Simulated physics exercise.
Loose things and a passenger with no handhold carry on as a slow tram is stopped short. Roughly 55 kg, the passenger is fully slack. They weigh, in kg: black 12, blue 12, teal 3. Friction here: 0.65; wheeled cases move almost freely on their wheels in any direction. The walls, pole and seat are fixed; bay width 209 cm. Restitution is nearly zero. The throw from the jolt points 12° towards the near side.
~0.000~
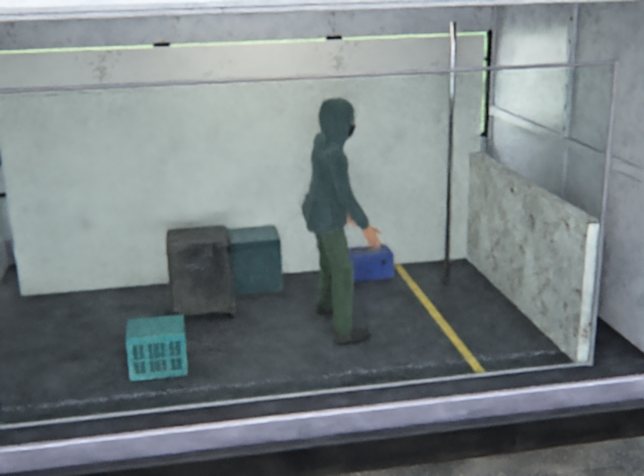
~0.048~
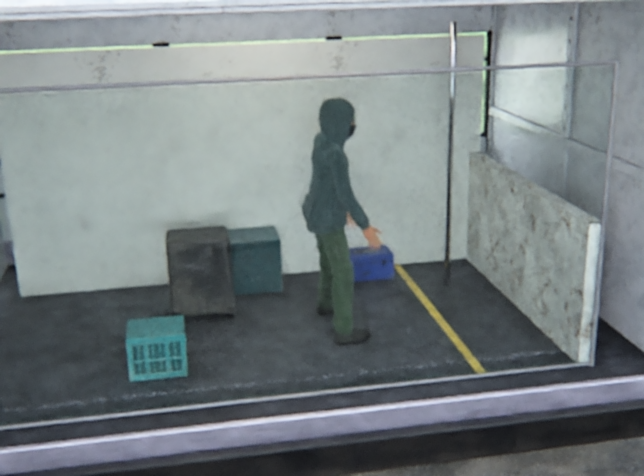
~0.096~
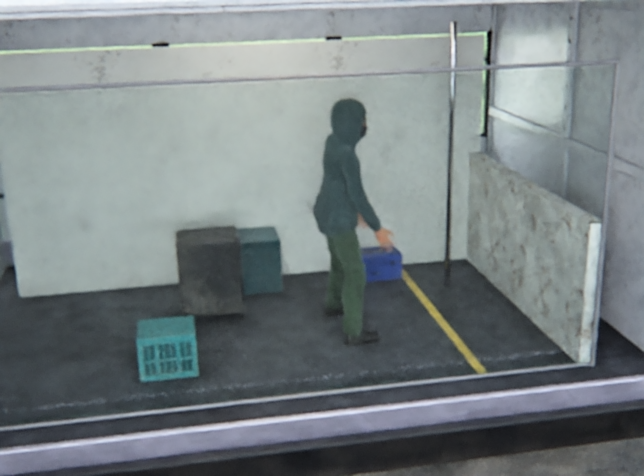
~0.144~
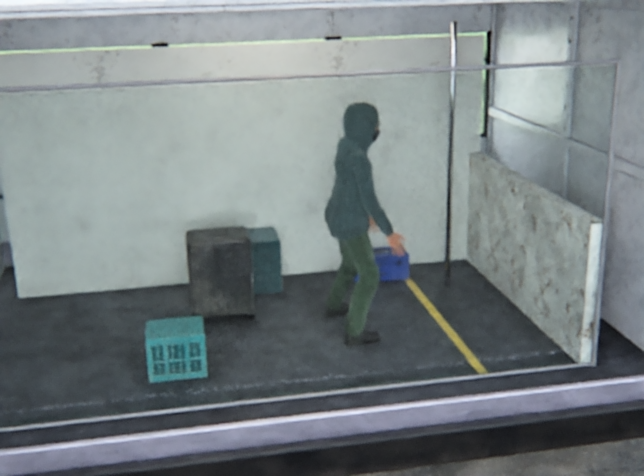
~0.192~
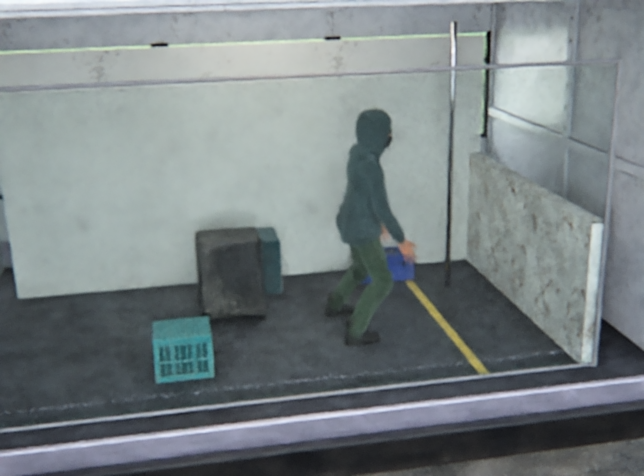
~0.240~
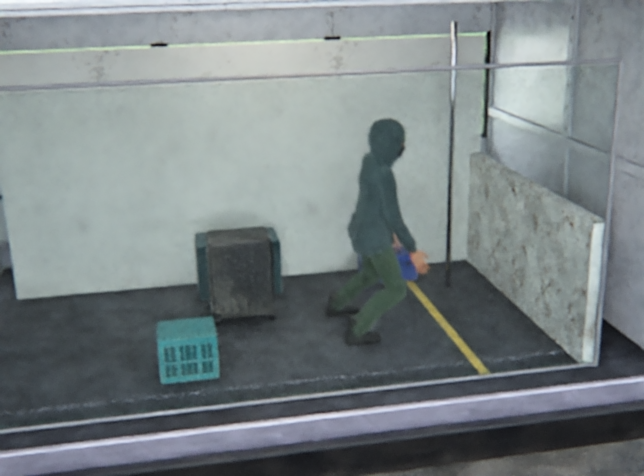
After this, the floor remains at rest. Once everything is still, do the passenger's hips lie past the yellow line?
It is going to stay back of the line.
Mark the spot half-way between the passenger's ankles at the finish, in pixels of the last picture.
About pixel (390, 323).
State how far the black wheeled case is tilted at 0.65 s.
Tilted roughly 0 degrees.
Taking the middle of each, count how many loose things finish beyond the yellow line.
In all, 0.
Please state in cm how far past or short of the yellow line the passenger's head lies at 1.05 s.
Some 30 cm past it.
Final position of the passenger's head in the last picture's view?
The head ends at about (497, 326).
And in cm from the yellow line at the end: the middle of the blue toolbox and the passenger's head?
Blue toolbox, 10 cm on the short side; passenger's head, 30 cm on the past side.
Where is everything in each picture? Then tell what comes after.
In the first frame, passenger's hips (325, 212), teal crate (158, 347), blue toolbox (364, 263), yellow line (476, 366).
In the second frame, passenger's hips (325, 213), teal crate (158, 348), blue toolbox (364, 264).
In the third frame, passenger's hips (336, 214), teal crate (168, 348), blue toolbox (372, 264).
In the fourth frame, passenger's hips (348, 217), teal crate (176, 348), blue toolbox (379, 264).
In the fifth frame, passenger's hips (359, 224), teal crate (183, 349), blue toolbox (384, 265).
In the sixth frame, passenger's hips (371, 233), teal crate (188, 349), yellow line (481, 368). Everything loose set off at about 1.6 m/s.
After 0.40 s the passenger's hips are 28 cm short of the yellow line, near (409, 280) in the last picture's view; the teal crate 179 cm short of the yellow line, tilted 0°.
After 0.65 s the passenger's hips are 25 cm short of the yellow line, near (422, 295) in the last picture's view.
After 1.05 s the passenger's hips are 23 cm short of the yellow line, near (438, 340) in the last picture's view.
When all is still (2.8 s), black wheeled case stops short of the yellow line; blue toolbox stops short of the yellow line; teal crate stops short of the yellow line; passenger's hips stop short of the yellow line; passenger's head crosses the yellow line.
